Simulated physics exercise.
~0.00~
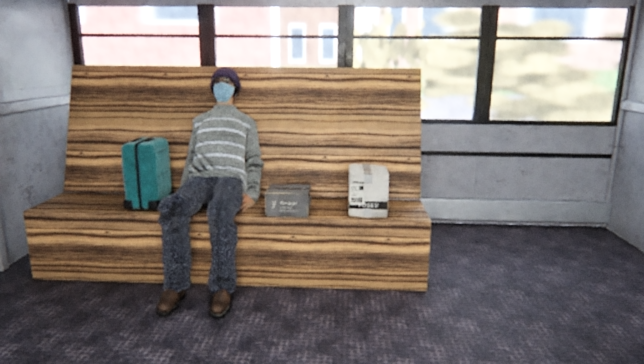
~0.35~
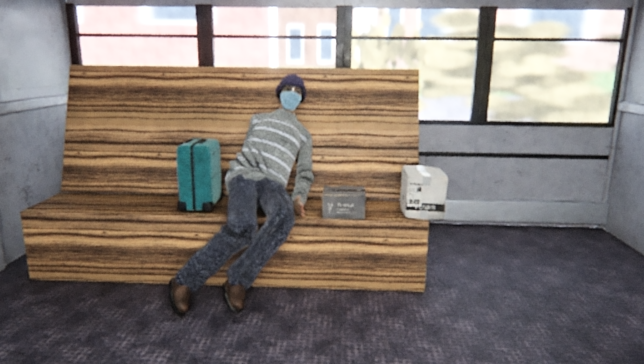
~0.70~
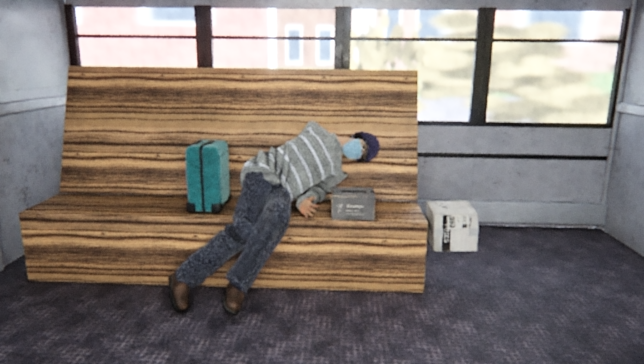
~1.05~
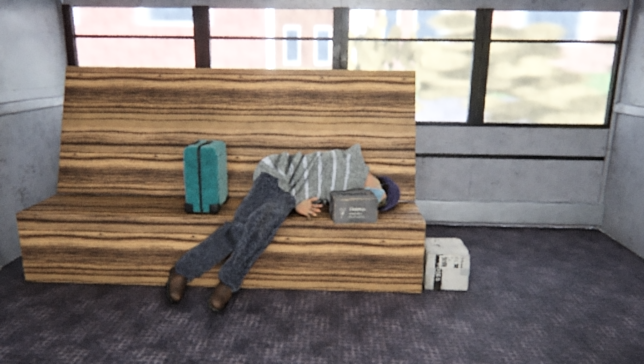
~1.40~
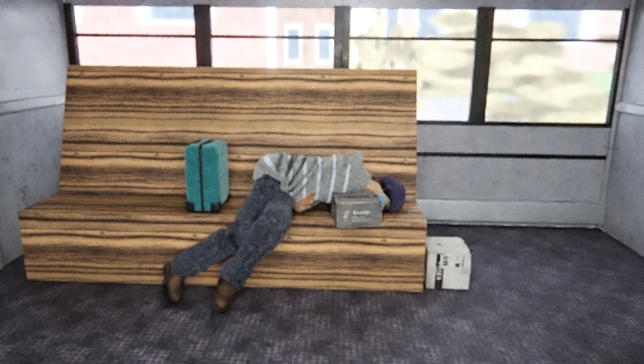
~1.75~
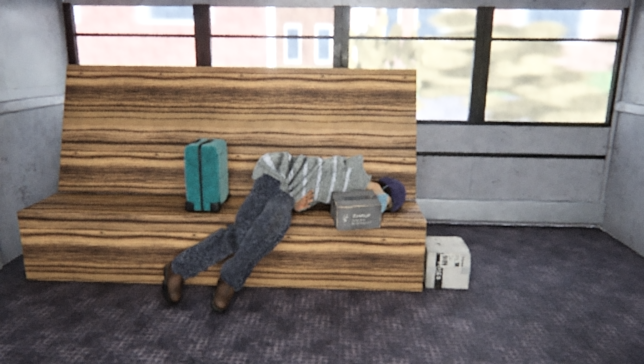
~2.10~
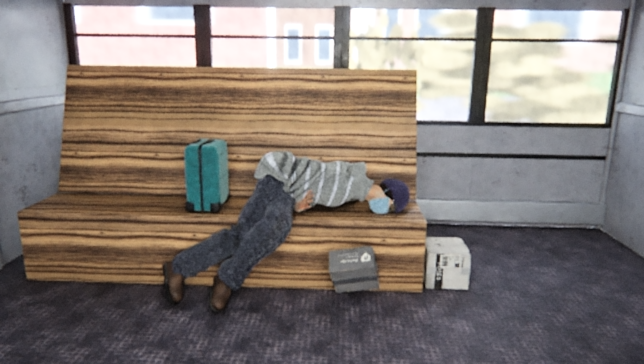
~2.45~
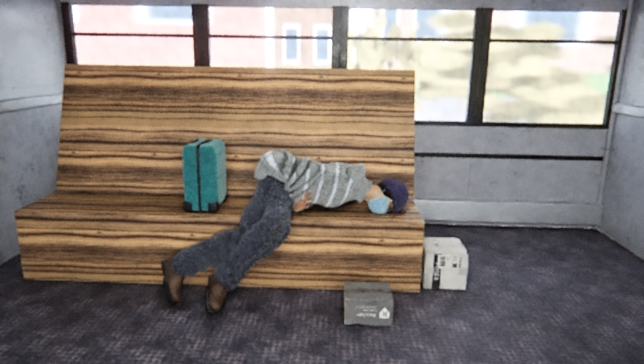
A masked sleeper in a striped sweater slid right and slumped sideways along a wooden tram seat as the white bag toppled off the end, then the grey box tipped off the front onto the floor, while the teal case stayed upright.
